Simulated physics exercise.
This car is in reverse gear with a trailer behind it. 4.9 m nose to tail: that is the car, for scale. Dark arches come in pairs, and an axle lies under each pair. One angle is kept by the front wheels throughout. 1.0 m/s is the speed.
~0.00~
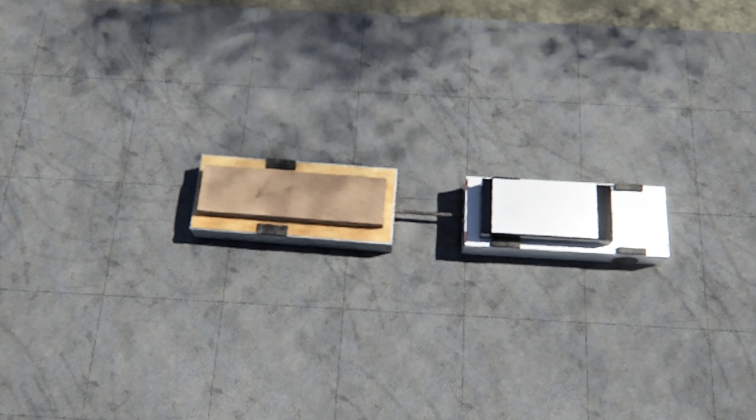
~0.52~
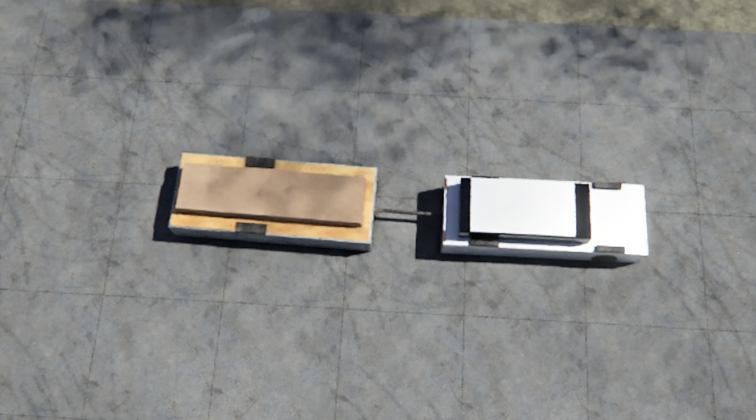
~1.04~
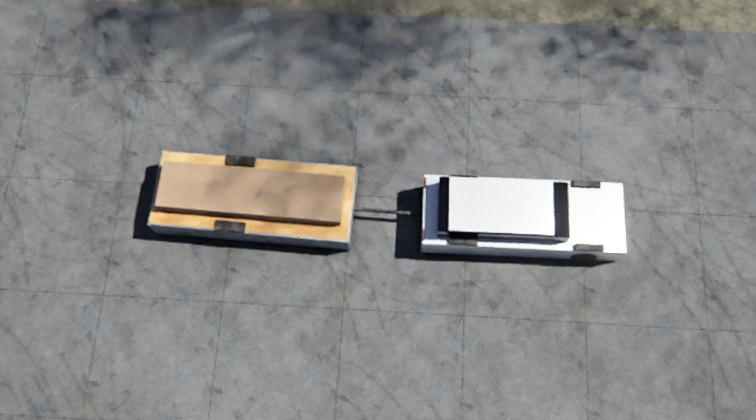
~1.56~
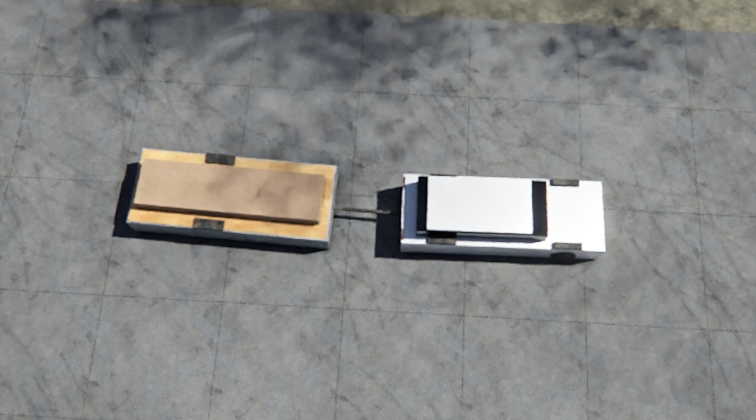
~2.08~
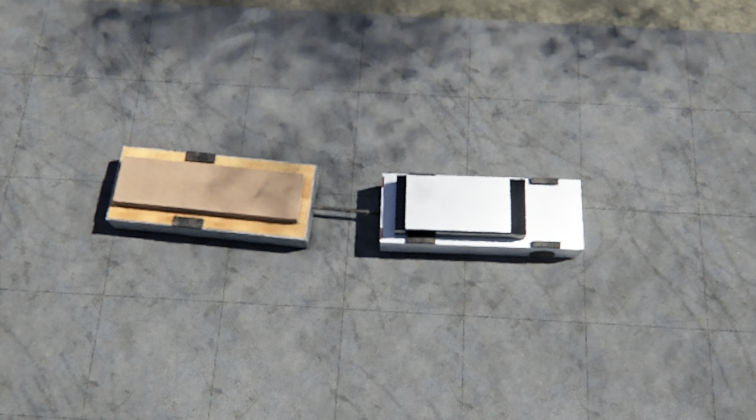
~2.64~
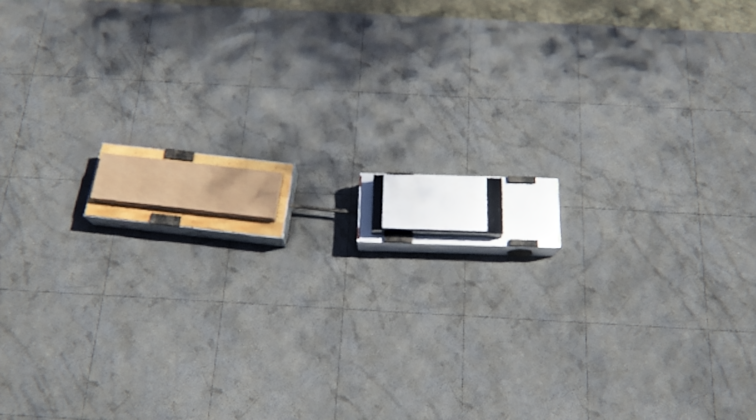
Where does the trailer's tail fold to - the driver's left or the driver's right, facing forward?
Oh, it's cutting across to the left.
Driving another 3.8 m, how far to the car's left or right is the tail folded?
Angle: Near 15 degrees, on the car's left.
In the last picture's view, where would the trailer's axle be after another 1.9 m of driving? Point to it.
Approximate position: (100, 177).
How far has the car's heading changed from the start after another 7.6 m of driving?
Roughly 6 degrees.
By 4.5 s, the tail is 9° to the car's left, the car has turned 3° and the trailer's axle is at (100, 177) of the last picture.
By 6.4 s, the tail is 16° to the car's left, the car has turned 4° and the trailer's axle is at (31, 163) of the last picture.
By 8.3 s, the tail is 26° to the car's left, the car has turned 5° and the trailer's axle is out of the picture.
By 10.2 s, the tail is 40° to the car's left, the car has turned 6° and the trailer's axle is out of the picture.
By 12.1 s, the tail is 60° to the car's left, the car has turned 7° and the trailer's axle is out of the picture; it has jack-knifed.
